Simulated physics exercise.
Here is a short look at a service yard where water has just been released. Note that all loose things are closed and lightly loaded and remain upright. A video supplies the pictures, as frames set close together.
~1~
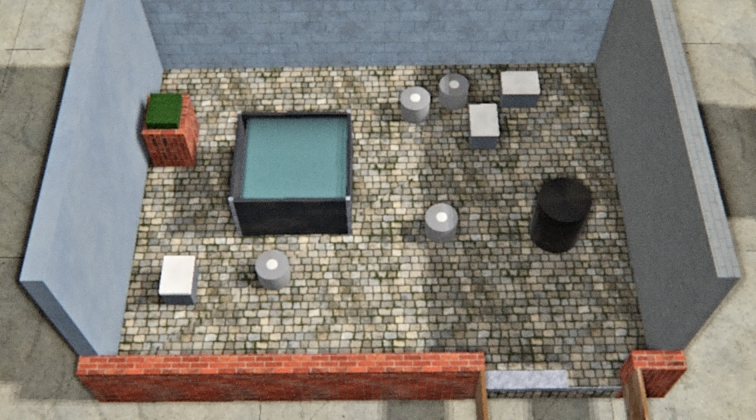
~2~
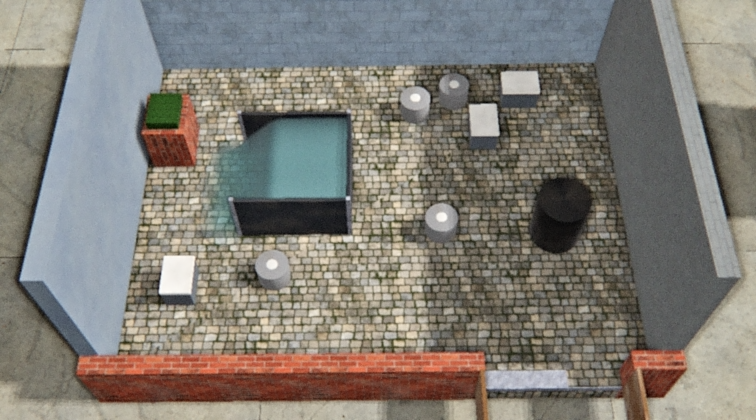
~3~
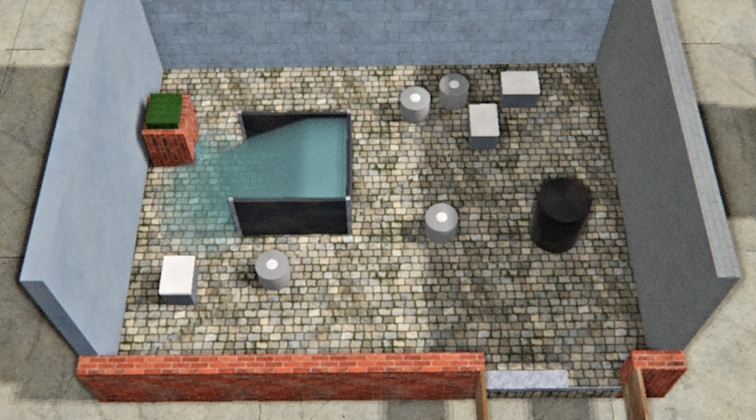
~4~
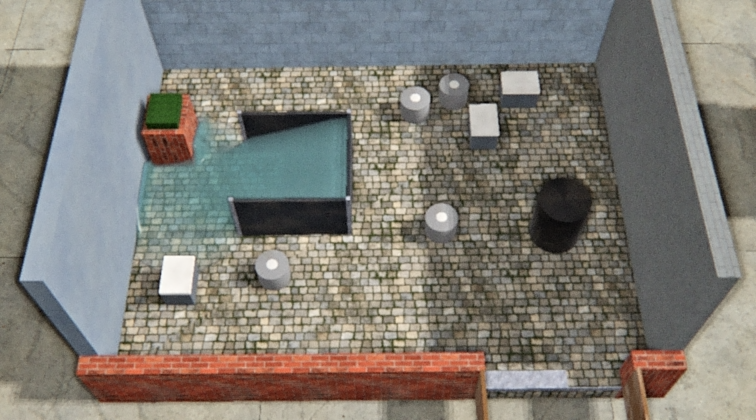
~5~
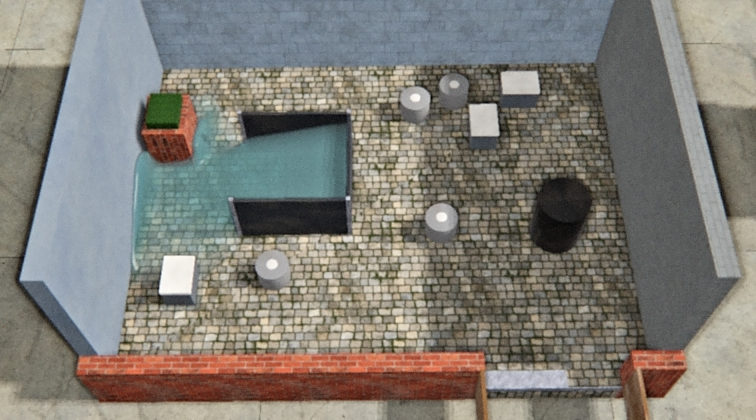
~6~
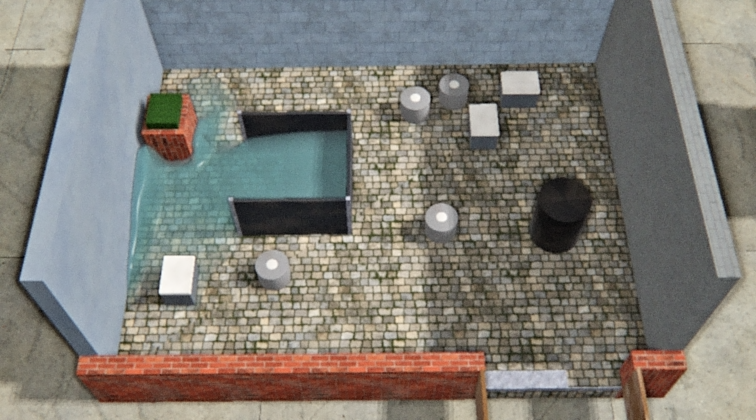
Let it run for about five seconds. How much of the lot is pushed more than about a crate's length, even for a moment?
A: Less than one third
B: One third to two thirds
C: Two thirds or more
The answer is B.
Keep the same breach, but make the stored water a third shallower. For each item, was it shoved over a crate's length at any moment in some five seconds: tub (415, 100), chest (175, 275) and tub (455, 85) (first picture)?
Object 1: Stayed below the mark. Object 2: Passed the mark. Object 3: Stayed below the mark.
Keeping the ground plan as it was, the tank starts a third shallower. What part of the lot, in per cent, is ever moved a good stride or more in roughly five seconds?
Roughly 30 per cent of them.
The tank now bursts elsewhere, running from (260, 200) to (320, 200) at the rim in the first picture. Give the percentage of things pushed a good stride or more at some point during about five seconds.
Roughly 30 in a hundred.
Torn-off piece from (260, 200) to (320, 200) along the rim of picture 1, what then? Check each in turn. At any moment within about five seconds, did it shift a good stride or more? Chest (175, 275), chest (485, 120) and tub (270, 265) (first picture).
Travels that far, falls short, travels that far.
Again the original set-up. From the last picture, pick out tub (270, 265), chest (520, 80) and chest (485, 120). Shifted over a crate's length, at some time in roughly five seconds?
Going through them in order: First got well clear, second kept nearby, third kept nearby.
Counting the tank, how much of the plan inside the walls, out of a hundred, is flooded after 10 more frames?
Close to 35 per cent, tank included.
A moment on, 0 of 7 are well off their spots; 0 afloat.
Next, 1 of 7 are well off their spots; 0 afloat.
Later, 2 of 7 are well off their spots; 0 afloat.
In the end, 4 of 7 are well off their spots, and 4 have been at some point; 3 afloat.
